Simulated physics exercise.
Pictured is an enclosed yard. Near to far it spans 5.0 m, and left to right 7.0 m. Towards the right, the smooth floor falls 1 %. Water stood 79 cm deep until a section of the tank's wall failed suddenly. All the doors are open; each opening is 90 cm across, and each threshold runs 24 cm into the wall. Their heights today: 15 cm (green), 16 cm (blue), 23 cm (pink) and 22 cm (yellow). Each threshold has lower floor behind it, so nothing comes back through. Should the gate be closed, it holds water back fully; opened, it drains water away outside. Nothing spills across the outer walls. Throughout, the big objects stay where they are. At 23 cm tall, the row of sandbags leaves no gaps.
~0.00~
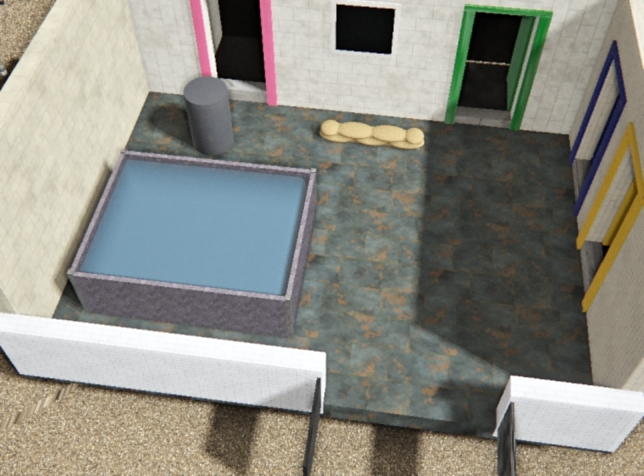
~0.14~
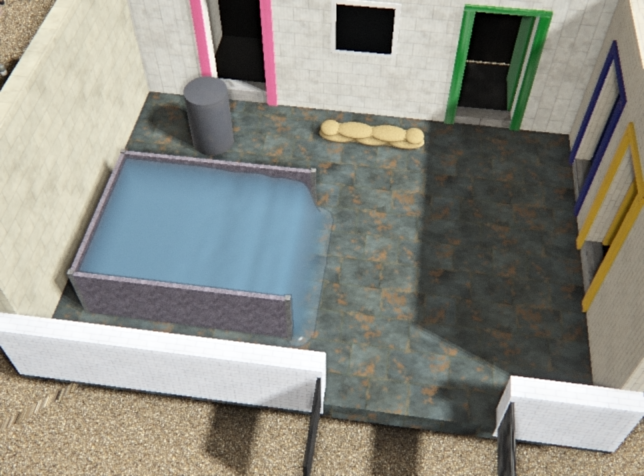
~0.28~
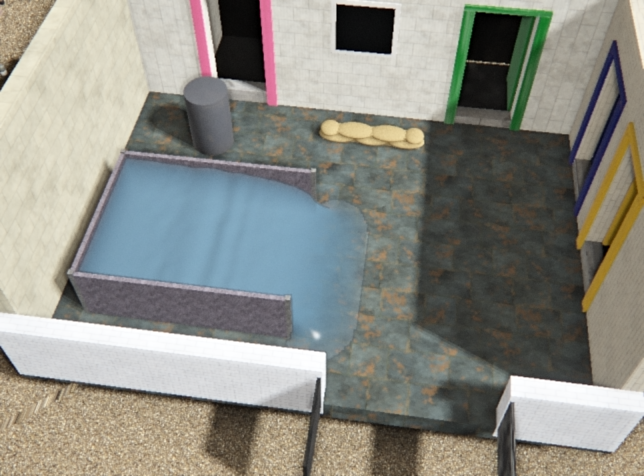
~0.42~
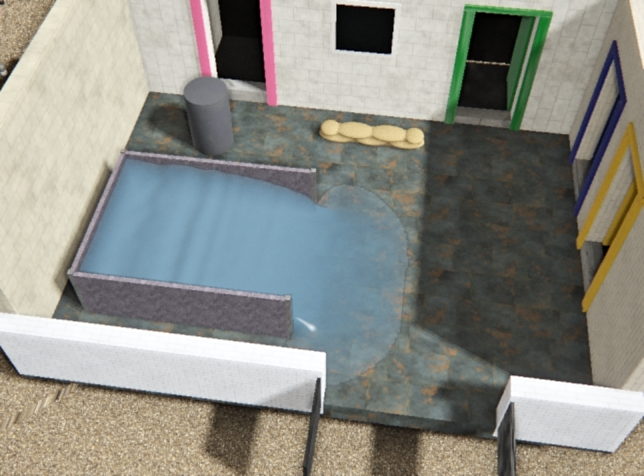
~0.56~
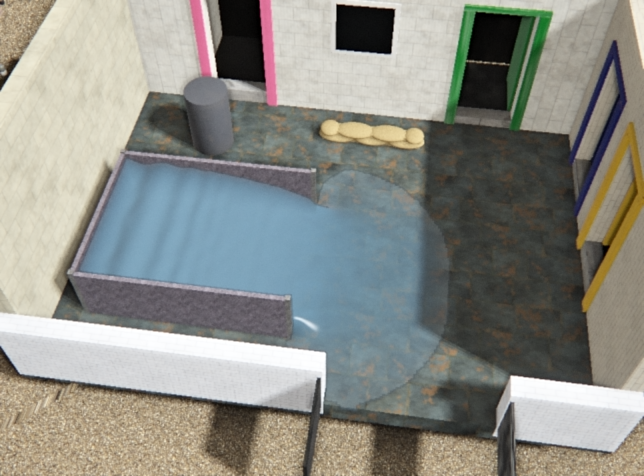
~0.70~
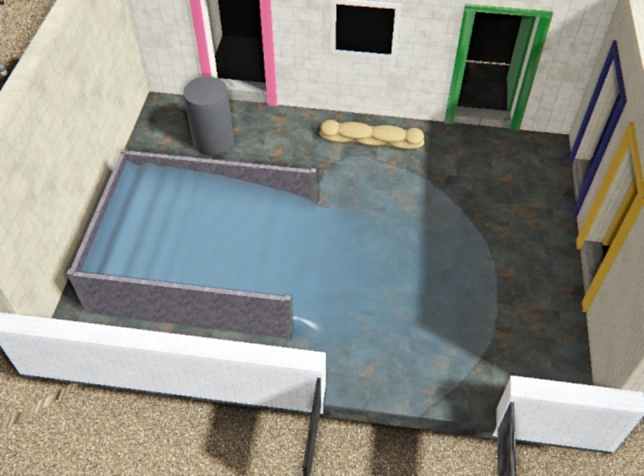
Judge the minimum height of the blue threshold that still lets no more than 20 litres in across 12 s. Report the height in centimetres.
My estimate is 26 cm.
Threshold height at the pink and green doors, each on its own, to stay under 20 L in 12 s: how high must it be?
You'd want about 8.0 centimetres at pink and about 20 centimetres at green.
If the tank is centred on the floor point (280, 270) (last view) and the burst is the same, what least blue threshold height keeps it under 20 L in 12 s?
Minimum: Approx. 24 cm.
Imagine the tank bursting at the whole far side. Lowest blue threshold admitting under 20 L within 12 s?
Some 28 cm.
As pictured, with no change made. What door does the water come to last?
That would be the pink door.
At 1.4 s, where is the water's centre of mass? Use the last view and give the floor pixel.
The centre of all the water is around (286, 266).
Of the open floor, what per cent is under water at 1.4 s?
Around 55 per cent of the floor.
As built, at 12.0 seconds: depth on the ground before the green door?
Some 8.5 cm.
After 1.4 s water covers 55 % of the floor, deepest (34 cm) near (577, 330); 6 cm at the blue door, 0 litres in over its 16 cm threshold.
After 3.0 s water covers 60 % of the floor, deepest (42 cm) near (561, 139); 29 cm at the blue door, 40 litres in over its 16 cm threshold.
After 12.0 s water covers 95 % of the floor, deepest (13 cm) near (311, 144); 9 cm at the blue door, 152 litres in over its 16 cm threshold.
At the blue door as built, the water arrived by 1.4 s and peaked near 30 cm at 3.6 s.
With a threshold of 22.5 cm, 46 litres would have come in within the 12 s; with 30.5 cm, 4 litres. So under 20 litres takes about 26 cm.
